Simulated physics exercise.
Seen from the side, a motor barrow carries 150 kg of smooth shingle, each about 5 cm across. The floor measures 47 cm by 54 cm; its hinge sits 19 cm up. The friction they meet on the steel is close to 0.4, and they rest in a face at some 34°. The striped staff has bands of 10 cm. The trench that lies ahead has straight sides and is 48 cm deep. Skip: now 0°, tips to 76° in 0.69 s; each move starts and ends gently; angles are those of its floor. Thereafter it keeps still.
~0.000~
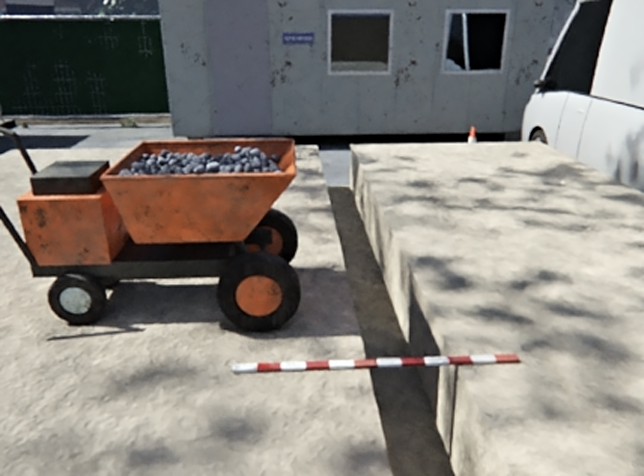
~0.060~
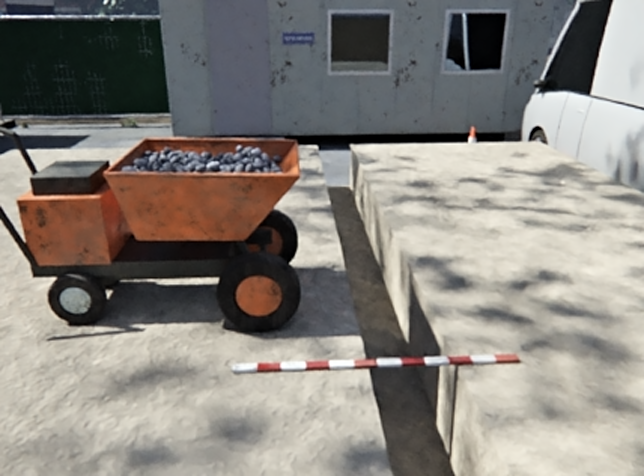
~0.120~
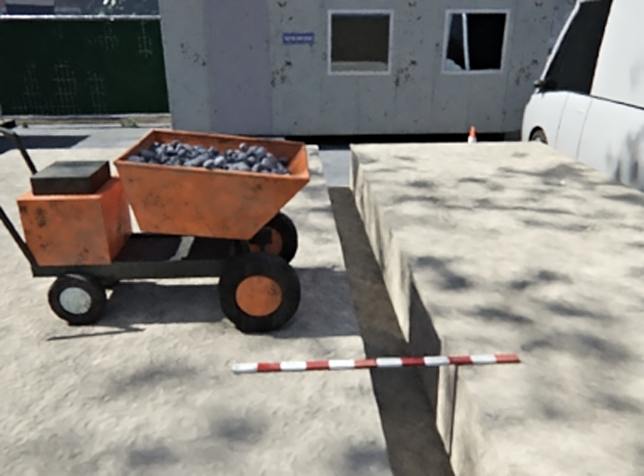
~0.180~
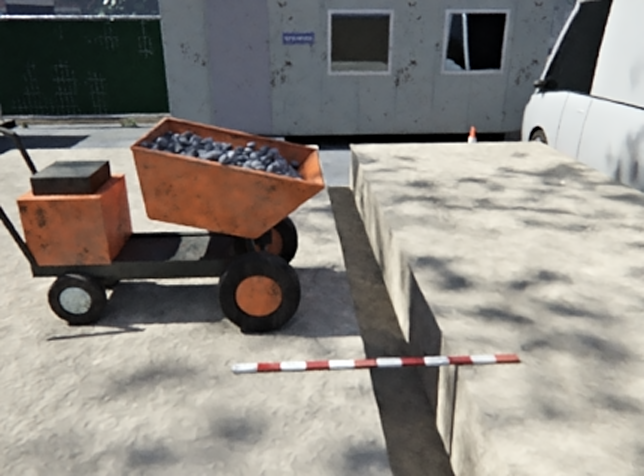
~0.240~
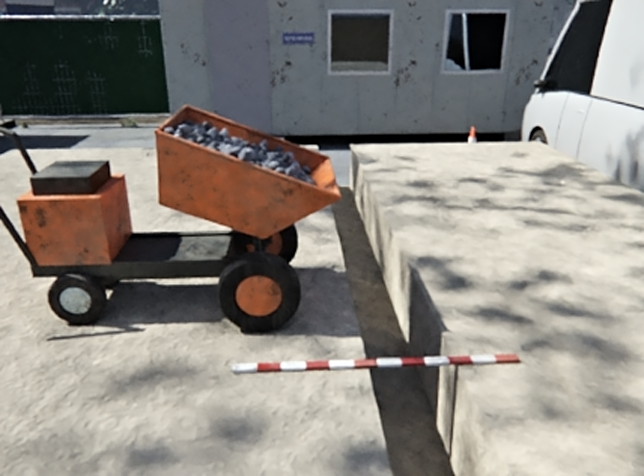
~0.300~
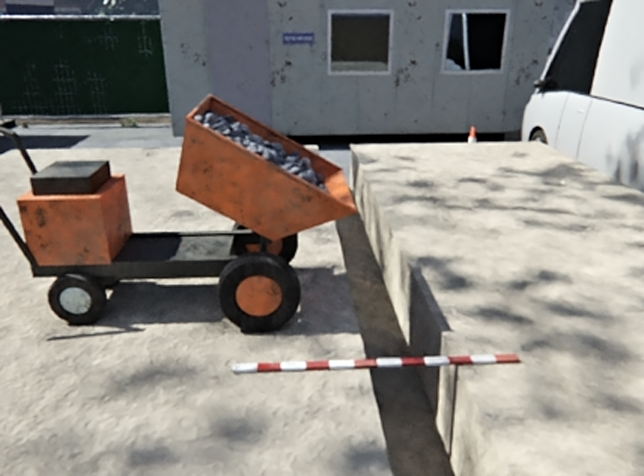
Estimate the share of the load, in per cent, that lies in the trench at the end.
I would say 58 per cent of the load lies in the trench at the end.
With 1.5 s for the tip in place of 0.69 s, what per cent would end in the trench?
In that case some 75 per cent.
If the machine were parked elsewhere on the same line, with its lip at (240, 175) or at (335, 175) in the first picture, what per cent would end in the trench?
Close to 100 percent in the first case, 20 percent in the second.
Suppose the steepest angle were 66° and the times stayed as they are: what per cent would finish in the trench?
With that change, near 55 per cent.
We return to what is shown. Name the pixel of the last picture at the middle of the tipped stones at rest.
The tipped stones centre close to (414, 351).
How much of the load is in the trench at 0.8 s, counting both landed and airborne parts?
30 per cent or so by then.
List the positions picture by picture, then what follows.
In the first frame, the skip is at 0°, its lip at (295, 175); the top of the load is at (197, 160).
In the second frame, lip at (299, 176), floor tilted 2°, highest stones at (193, 159); the stones move at 0.4 m/s on average.
In the third frame, lip at (310, 180), floor tilted 6°, highest stones at (171, 152); the stones move at 0.8 m/s on average.
In the fourth frame, the skip is at 13°, its lip at (324, 187); the top of the load is at (177, 142); the stones move at 1.1 m/s on average.
In the fifth frame, lip at (341, 197), floor tilted 21°, highest stones at (194, 131); the stones move at 1.3 m/s on average.
In the sixth frame, lip at (357, 212), floor tilted 31°, highest stones at (212, 120); the stones move at 1.5 m/s on average.
After 0.5 s the floor is at 64°; 100 % in the skip; the foremost stones are at (379, 239).
After 0.8 s the floor is at 76°; 50 % in the skip, 31 % in the trench, 19 % past the trench; the foremost stones are at (469, 293).
After 1.1 s the floor is at 76°; 6 % in the skip, 51 % in the trench, 42 % past the trench; the foremost stones are at (631, 288).
After 3.1 s the floor is at 76°; 0 % in the skip, 58 % in the trench, 42 % past the trench; the foremost stones are past the picture's edge.
